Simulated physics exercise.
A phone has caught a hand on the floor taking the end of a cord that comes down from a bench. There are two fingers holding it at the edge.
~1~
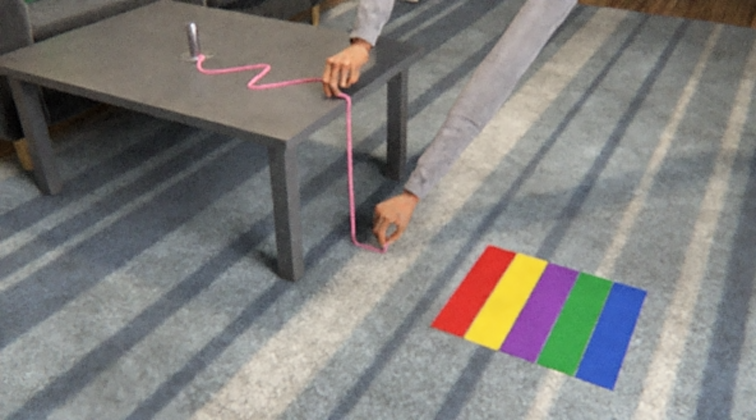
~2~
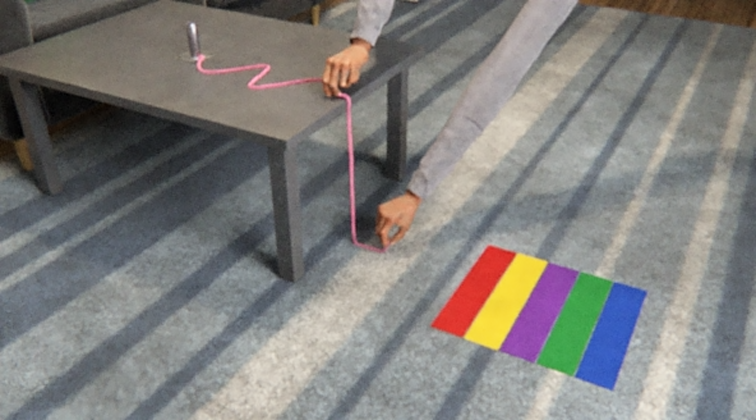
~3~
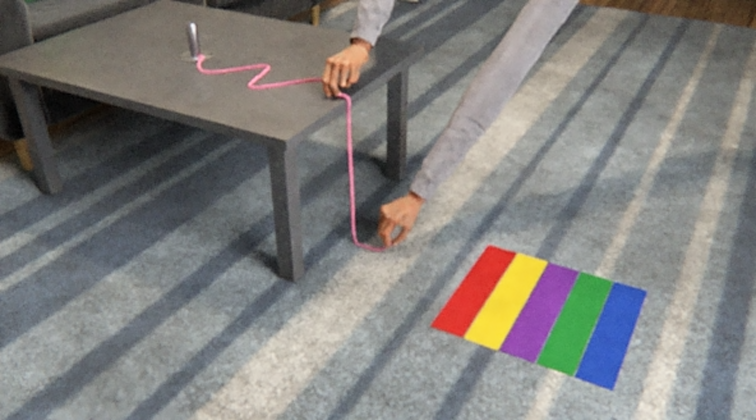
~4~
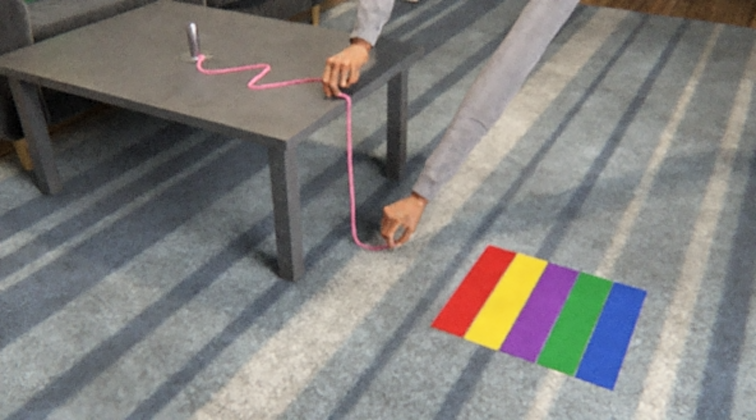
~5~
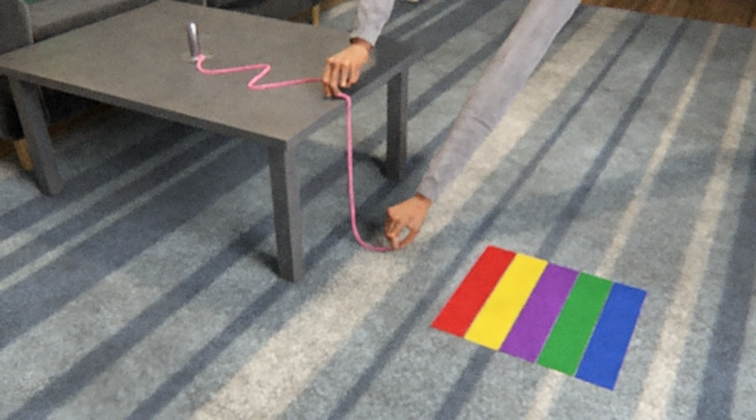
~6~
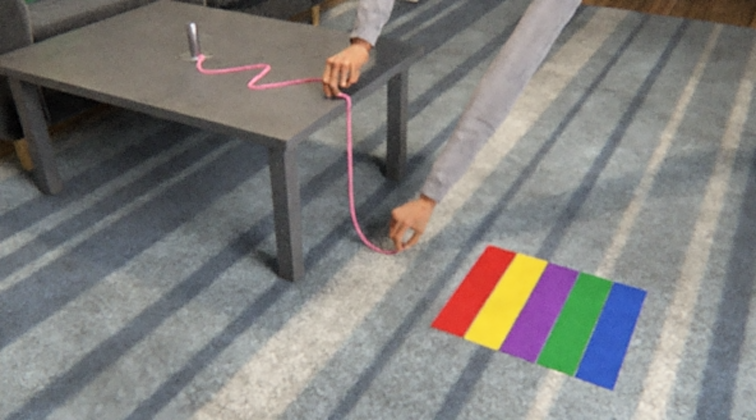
A hand on the carpet holding the end of a pink cord moved slightly right toward the striped color mat, while another hand kept the cord pressed at the edge of the dark table.
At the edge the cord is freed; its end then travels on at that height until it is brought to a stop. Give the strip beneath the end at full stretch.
Blue strip.
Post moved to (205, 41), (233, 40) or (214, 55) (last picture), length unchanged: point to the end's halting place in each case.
Going through them in sequence: (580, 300), (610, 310) and finally (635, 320).
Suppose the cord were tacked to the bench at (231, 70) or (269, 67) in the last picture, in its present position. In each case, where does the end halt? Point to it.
In order of the tries, it's near (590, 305) and near (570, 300).
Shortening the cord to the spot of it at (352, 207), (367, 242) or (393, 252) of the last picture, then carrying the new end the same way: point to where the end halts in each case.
In order, it comes to rest around (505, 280), (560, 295) and (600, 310).
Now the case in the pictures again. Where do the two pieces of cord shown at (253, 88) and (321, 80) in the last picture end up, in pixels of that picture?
End points: Roughly (334, 91); roughly (391, 131).
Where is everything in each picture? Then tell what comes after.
The first frame shows end (386, 242); red (457, 315); yellow (491, 327); purple (526, 339); green (563, 351); blue (601, 364).
The second frame shows end (388, 243); cord through (200, 69) (269, 68) (276, 85) (331, 91) (351, 151) (353, 222).
The third frame shows end (391, 244).
The fourth frame shows end (394, 245); cord through (200, 69) (269, 68) (276, 85) (331, 91) (349, 151) (353, 222).
The fifth frame shows end (399, 246).
The sixth frame shows end (403, 248); cord through (200, 69) (269, 68) (276, 85) (331, 91) (349, 151) (355, 222).
Early on, end near (544, 291); over purple.
Midway, end near (591, 306); over green.
At the end of the slack, end near (619, 315); over blue. The end stops over the blue strip.
